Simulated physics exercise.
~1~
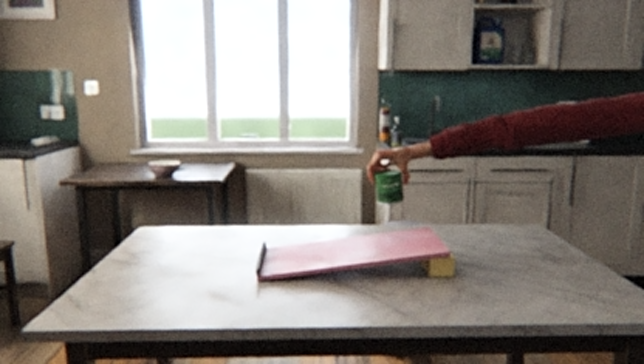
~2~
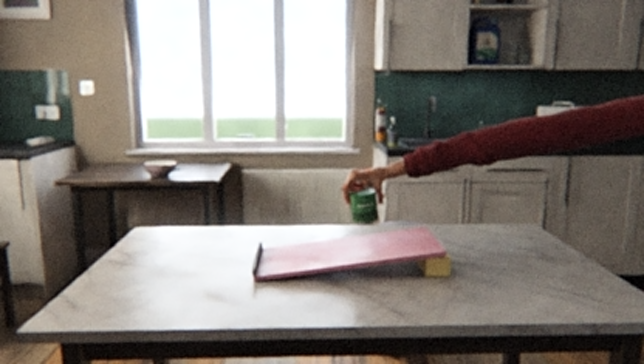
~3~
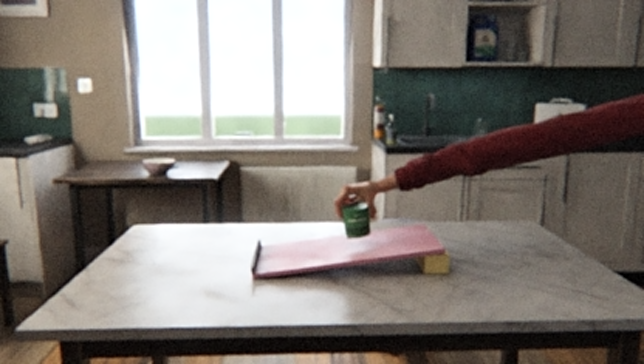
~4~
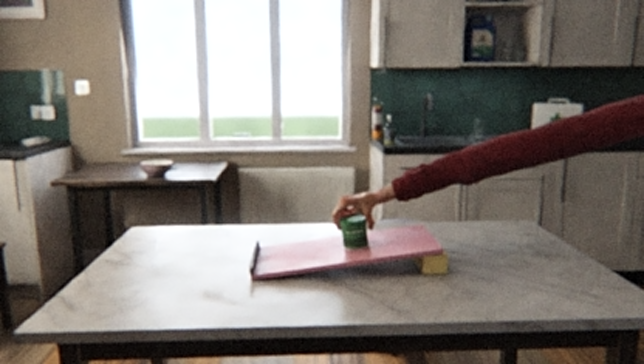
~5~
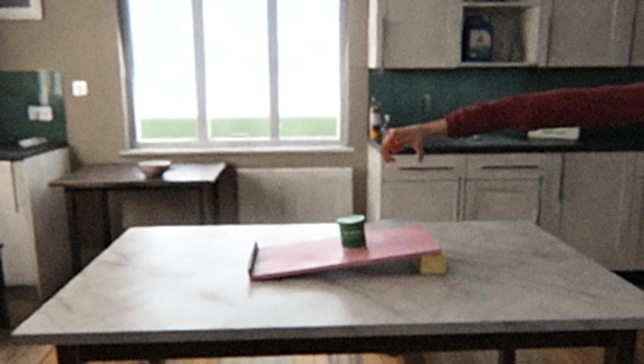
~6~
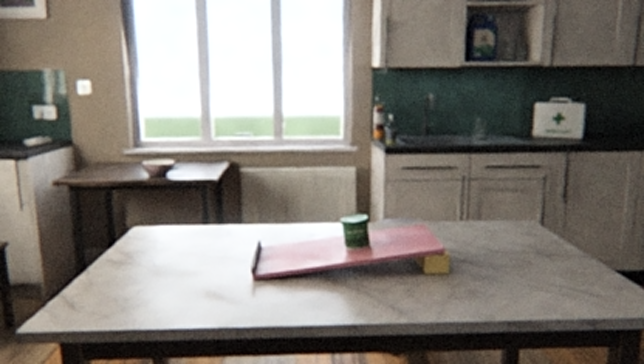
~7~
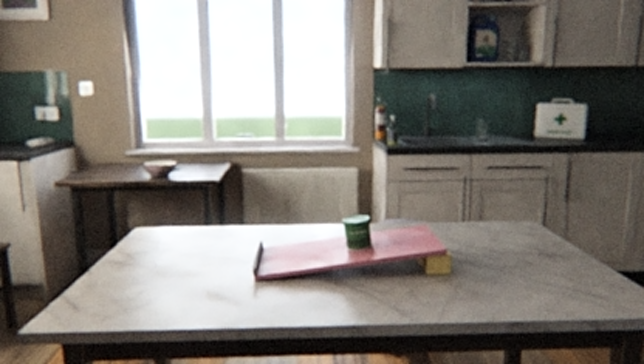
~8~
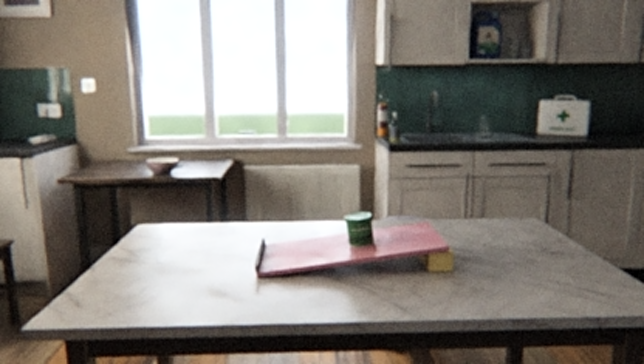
A green tin, held from above by a hand in a dark red sleeve, hangs over a pink board that slopes down to the left on a marble-topped kitchen table. The board's right end is propped on a small yellow block. The hand carries the tin left and lowers it onto the upper part of the slope. The fingers let go, and the arm draws back to the right and out of view. The tin does not slide, and it stays standing on the tilted board, at rest where it was set down.
